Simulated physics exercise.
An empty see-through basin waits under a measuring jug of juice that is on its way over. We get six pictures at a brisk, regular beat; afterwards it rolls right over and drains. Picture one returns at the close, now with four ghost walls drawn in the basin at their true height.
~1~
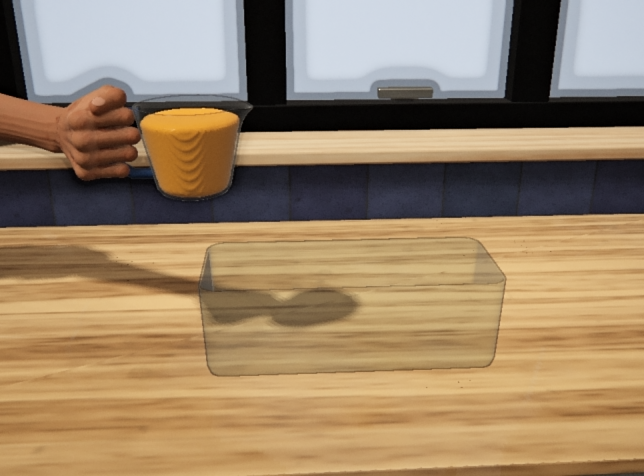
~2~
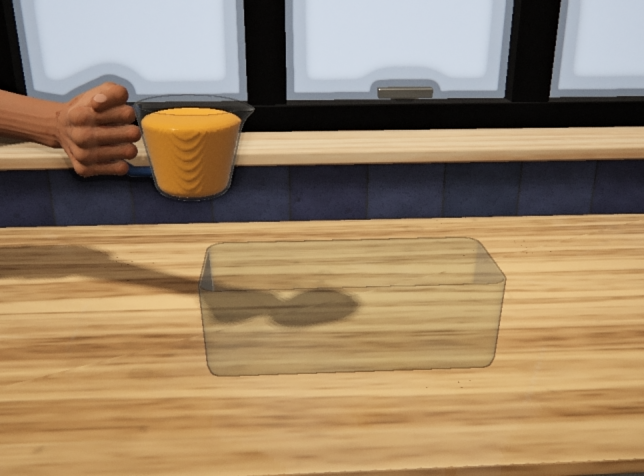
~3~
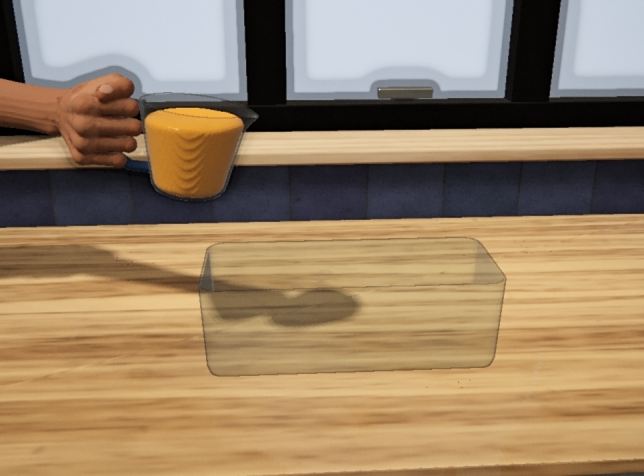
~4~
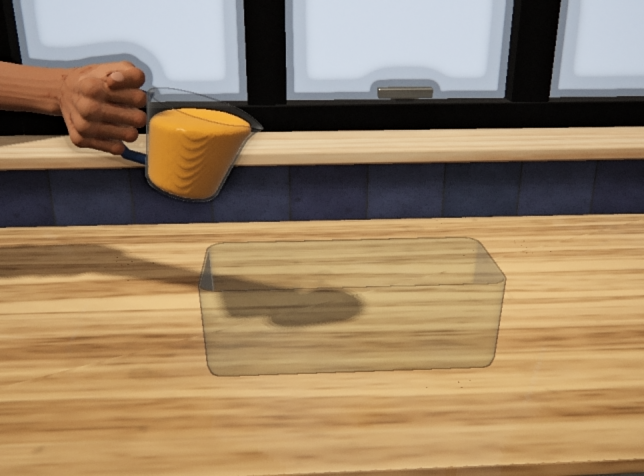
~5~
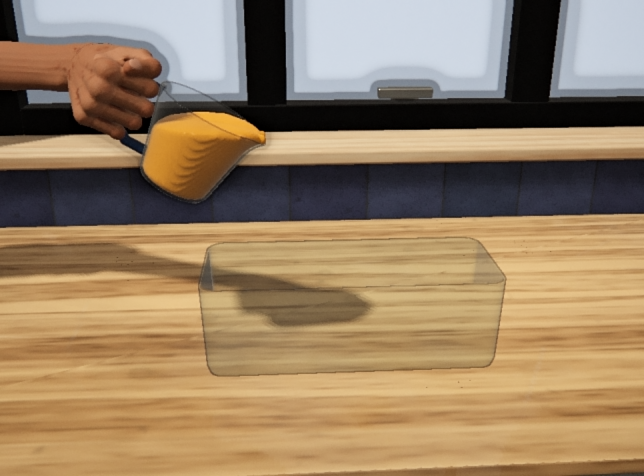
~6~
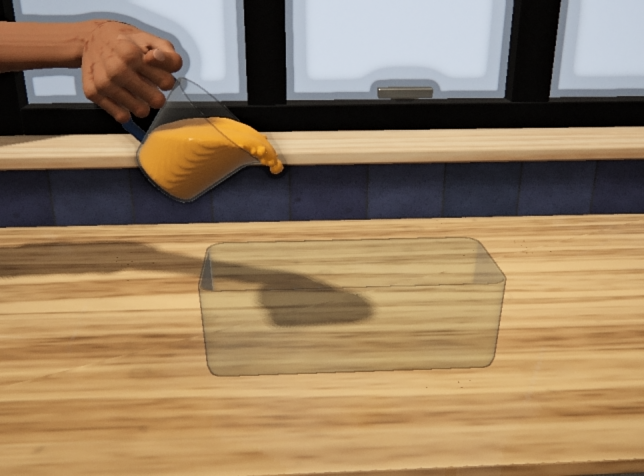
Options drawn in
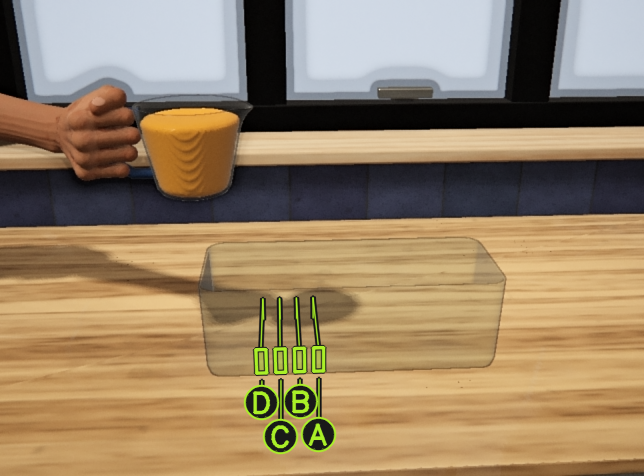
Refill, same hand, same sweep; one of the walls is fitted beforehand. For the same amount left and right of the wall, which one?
Best: A.
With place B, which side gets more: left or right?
The right side.
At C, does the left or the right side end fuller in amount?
The right side.
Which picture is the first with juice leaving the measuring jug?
Picture 5.
On the marked copy, A at (318, 378); B at (300, 379); C at (280, 380); D at (261, 380).
With A, about 49 % ends left of the wall and 50 % right of it.
With B, about 13 % ends left of the wall and 86 % right of it.
With C, about 7 % ends left of the wall and 92 % right of it.
With D, about 6 % ends left of the wall and 92 % right of it.
